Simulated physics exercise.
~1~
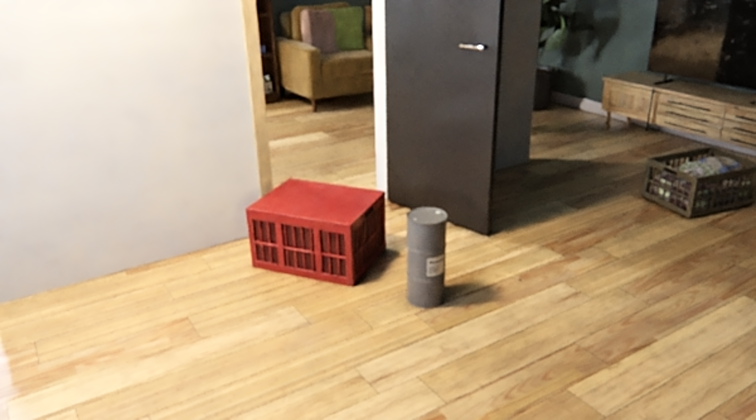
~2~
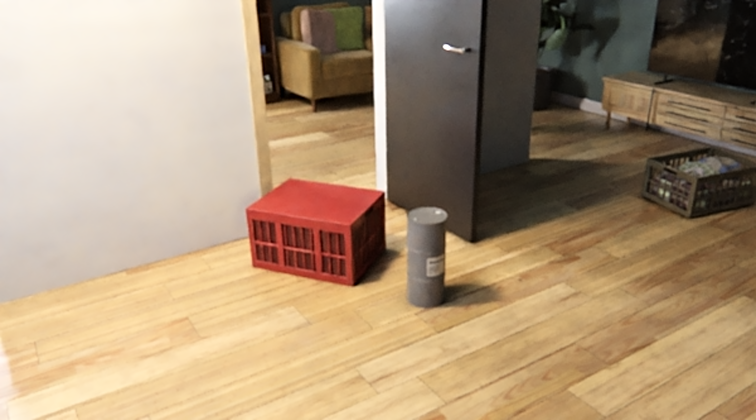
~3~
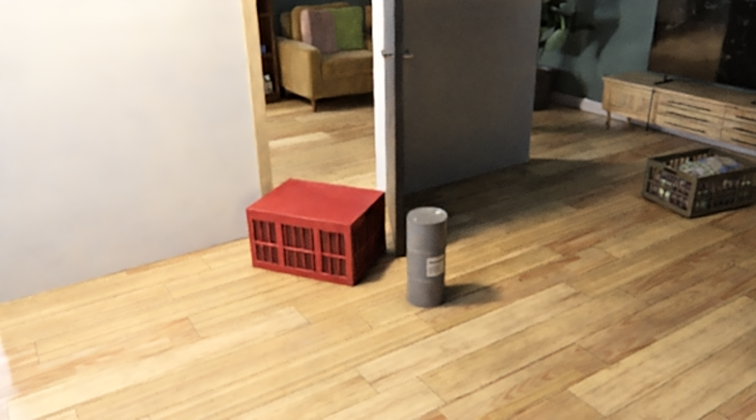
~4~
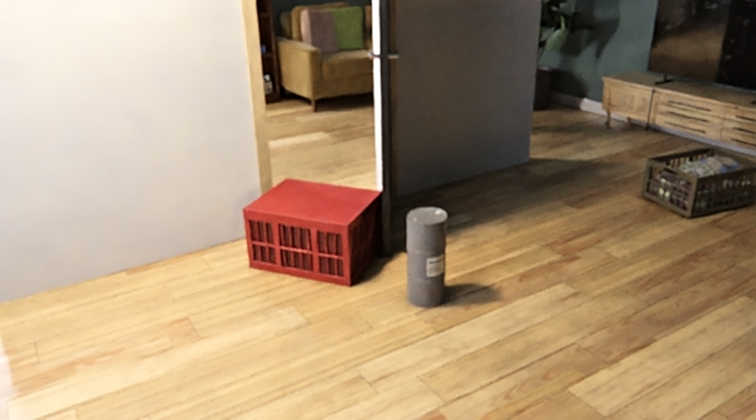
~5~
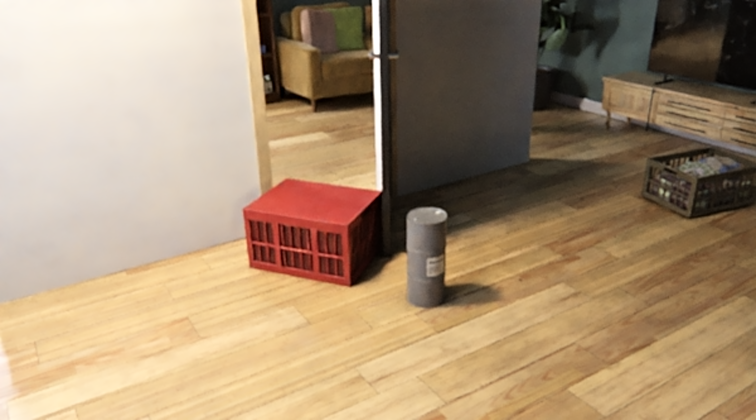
The video shows a dark door standing open in a wood-floored room, with a red chest and a grey canister on the floor nearby. The door swings partway toward the chest, which shifts very slightly, then comes to rest still open beside it, while the canister stays in place.
